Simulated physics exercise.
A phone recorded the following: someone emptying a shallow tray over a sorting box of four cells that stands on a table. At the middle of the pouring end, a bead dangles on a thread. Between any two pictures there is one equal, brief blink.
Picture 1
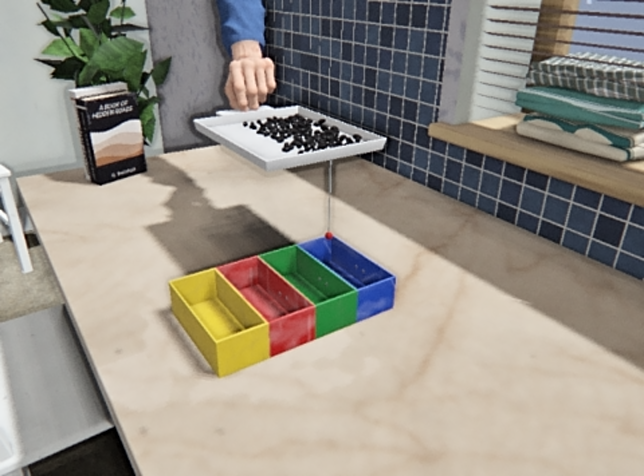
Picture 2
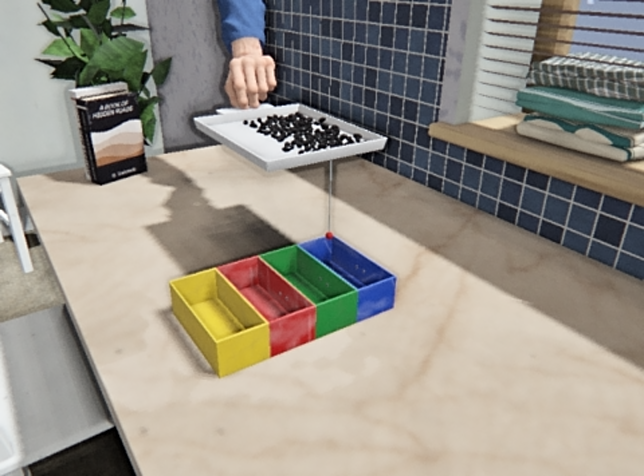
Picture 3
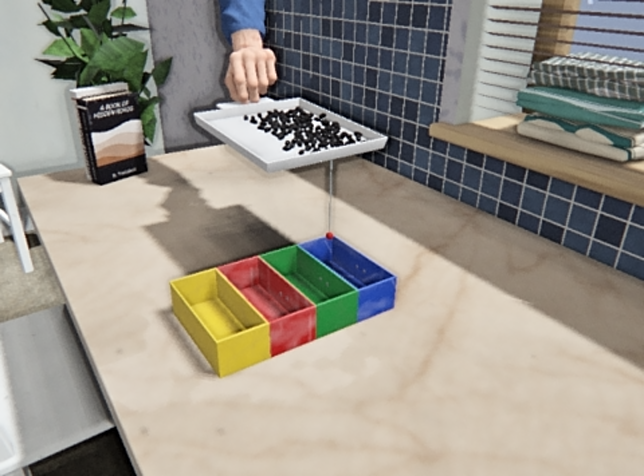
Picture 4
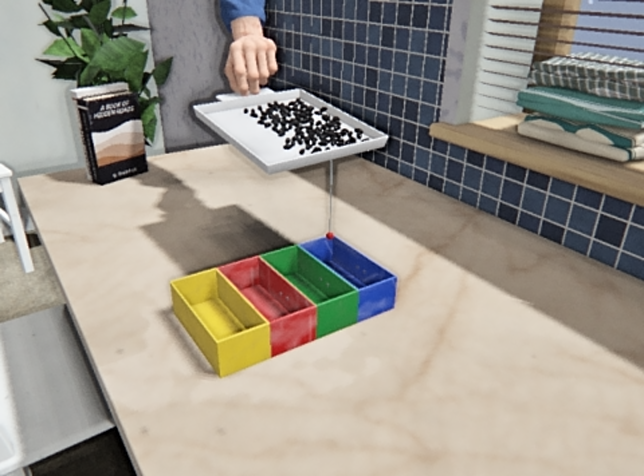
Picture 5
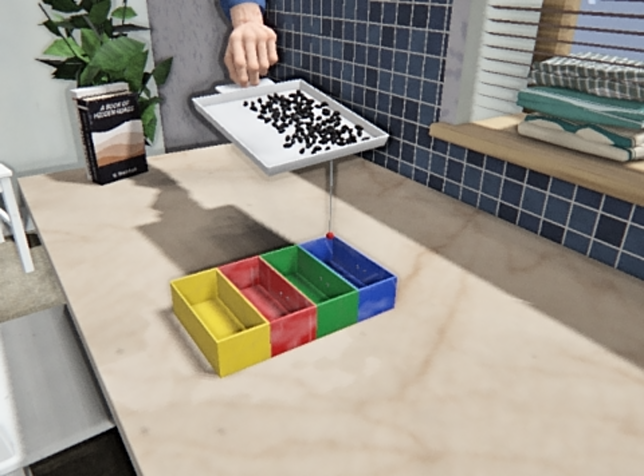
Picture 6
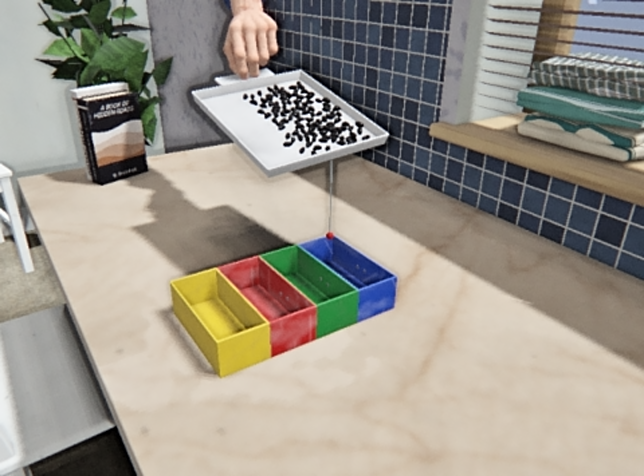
To begin with, a hand holds a shallow white tray of black beans almost level above a sorting box with yellow, red, green and blue cells, a bead hanging beneath on a thread. Then the hand gradually raises the tray's back, tilting it slightly toward the viewer, while the beans stay bunched on it.
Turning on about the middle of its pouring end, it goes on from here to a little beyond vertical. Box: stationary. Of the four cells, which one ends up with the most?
The green cell ends up with the most.
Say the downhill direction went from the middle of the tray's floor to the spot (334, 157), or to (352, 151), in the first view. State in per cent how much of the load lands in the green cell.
For the first it's near 10 %, for the second near 0 %.
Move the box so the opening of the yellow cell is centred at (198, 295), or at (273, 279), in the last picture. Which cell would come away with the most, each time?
The cell in green, then that red cell.
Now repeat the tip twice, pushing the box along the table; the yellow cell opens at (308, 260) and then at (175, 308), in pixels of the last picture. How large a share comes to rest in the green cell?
0 %, then 20 %.
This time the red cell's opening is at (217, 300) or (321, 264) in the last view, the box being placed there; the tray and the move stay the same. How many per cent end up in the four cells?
First placement near 60 percent, second near 100 percent.
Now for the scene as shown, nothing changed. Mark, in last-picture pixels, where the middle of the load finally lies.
Centre at rest: Close to (322, 301).
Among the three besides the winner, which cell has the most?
Rank 2: Blue.
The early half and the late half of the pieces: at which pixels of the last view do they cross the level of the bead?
Around (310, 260), followed by around (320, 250).
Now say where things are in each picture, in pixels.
The first picture shows corners of the pouring end at (267, 160) and (383, 138), level; middle of the load at (310, 132), black beans; bead on its thread at (329, 236); yellow cell at (243, 347); red cell at (292, 328); green cell at (336, 311); blue cell at (376, 296).
The second picture shows corners of the pouring end at (268, 160) and (383, 138), level; middle of the load at (311, 131).
The third picture shows corners of the pouring end at (268, 162) and (384, 137), tipped barely, lowest at the left corner; middle of the load at (311, 128).
The fourth picture shows corners of the pouring end at (269, 164) and (385, 136), tipped a little, lowest at the left corner; middle of the load at (312, 124).
The fifth picture shows corners of the pouring end at (269, 166) and (385, 135), tipped a little, lowest at the left corner; middle of the load at (312, 119).
The sixth picture shows corners of the pouring end at (269, 167) and (386, 134), tipped a little, lowest at the left corner; middle of the load at (305, 112); yellow cell at (244, 347); red cell at (293, 328); green cell at (337, 311); blue cell at (377, 296).
Soon, tray tipped steeply; all on the tray.
A while on, tray tipped right over; nearly all on the tray; a stray few falling or outside the box.
Towards the end, tray tipped past a quarter turn; about half in the green cell; about a third in the blue cell; a small part in the red cell; a small part falling or outside the box.
Finally, tray tipped past a quarter turn; about half in the green cell; about a third in the blue cell; a small part in the red cell; none in the yellow cell; a small part outside the box.
